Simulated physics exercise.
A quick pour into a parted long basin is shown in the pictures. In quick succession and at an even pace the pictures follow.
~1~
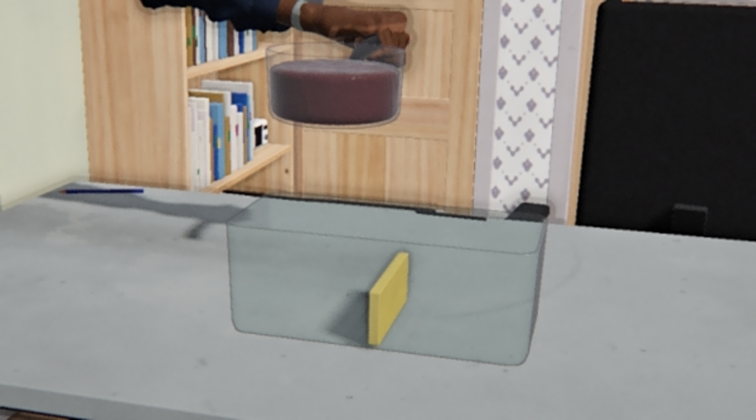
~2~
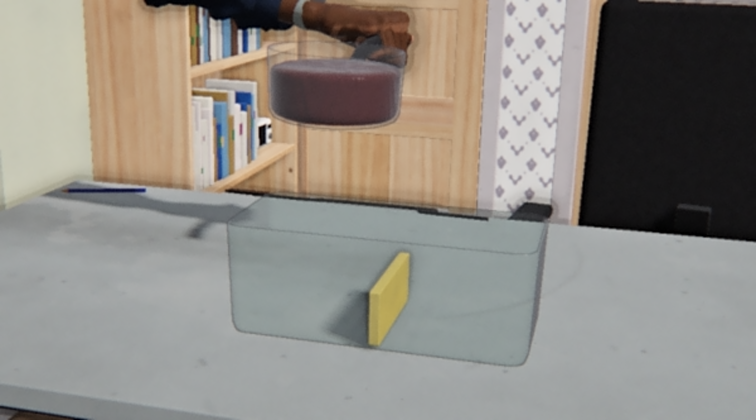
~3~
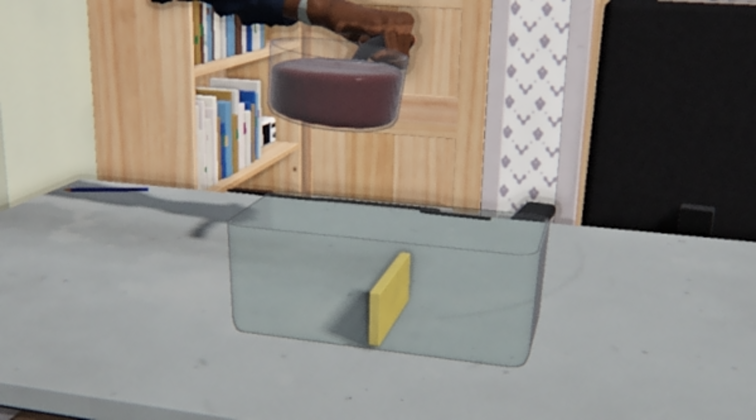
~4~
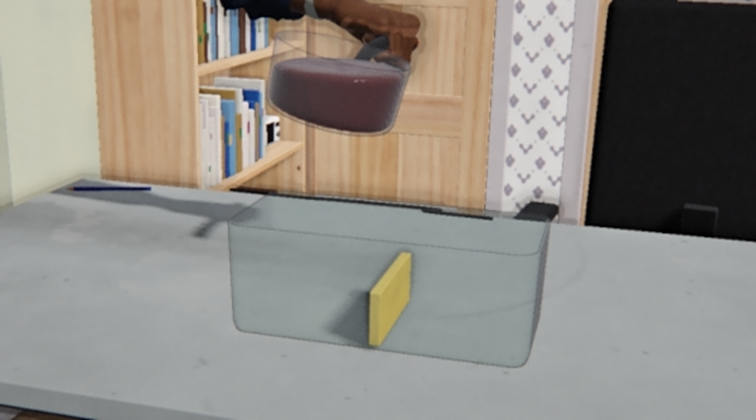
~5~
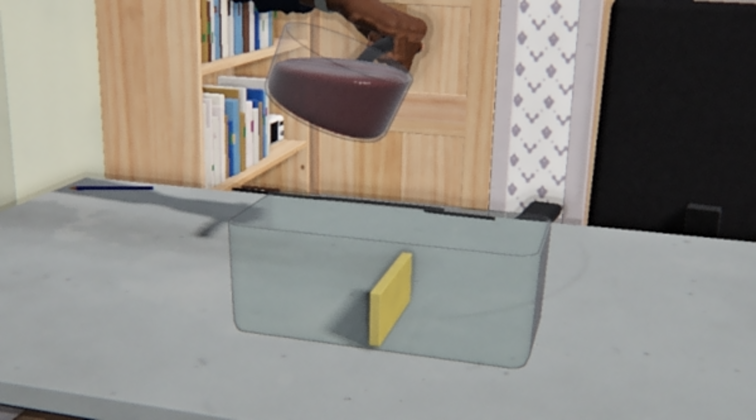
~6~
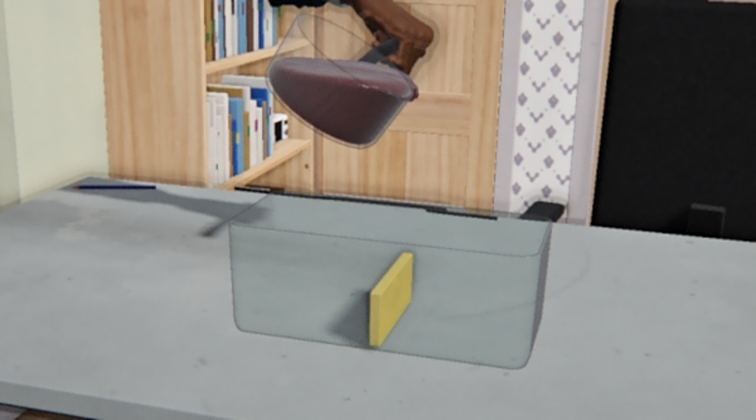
A hand holds a clear round container of dark reddish liquid, level at first, above a long transparent basin with a yellow upright divider on a grey table. The hand then tilts the container steadily further to the right, and the liquid shifts toward its lowered right edge.
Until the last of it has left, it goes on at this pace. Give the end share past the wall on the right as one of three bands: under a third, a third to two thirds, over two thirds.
The share right of the wall ends up beyond two thirds.
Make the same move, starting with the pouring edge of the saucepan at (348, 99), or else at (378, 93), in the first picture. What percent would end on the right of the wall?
First about 30, then 65 per cent.
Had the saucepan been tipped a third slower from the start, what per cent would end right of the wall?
Estimate: Around 95 %.
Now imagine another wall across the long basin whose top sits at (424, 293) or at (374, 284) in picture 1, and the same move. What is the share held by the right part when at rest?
The first placement leaves close to 50 per cent, the second close to 90 per cent.
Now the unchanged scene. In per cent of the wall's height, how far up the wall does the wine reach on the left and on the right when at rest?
I'd say close to 10 per cent on the left side and 50 on the right.
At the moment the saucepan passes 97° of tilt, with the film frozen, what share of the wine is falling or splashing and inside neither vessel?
Roughly 45 percent.
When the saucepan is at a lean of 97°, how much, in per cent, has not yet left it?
25 per cent, roughly.
A moment on, the saucepan is tipped on its side and 23 per cent is still to pour, 0 is left of the wall and 34 right of it.
Next, the saucepan is tipped right over and 4 per cent is still to pour, 6 is left of the wall and 82 right of it.
Then the saucepan is tipped right over and 0 per cent is still to pour, 10 is left of the wall and 89 right of it.
Later the saucepan is tipped right over and 0 per cent is still to pour, 10 is left of the wall and 89 right of it.
Finally, 10 per cent lies left of the wall, 89 right of it and 1 outside.
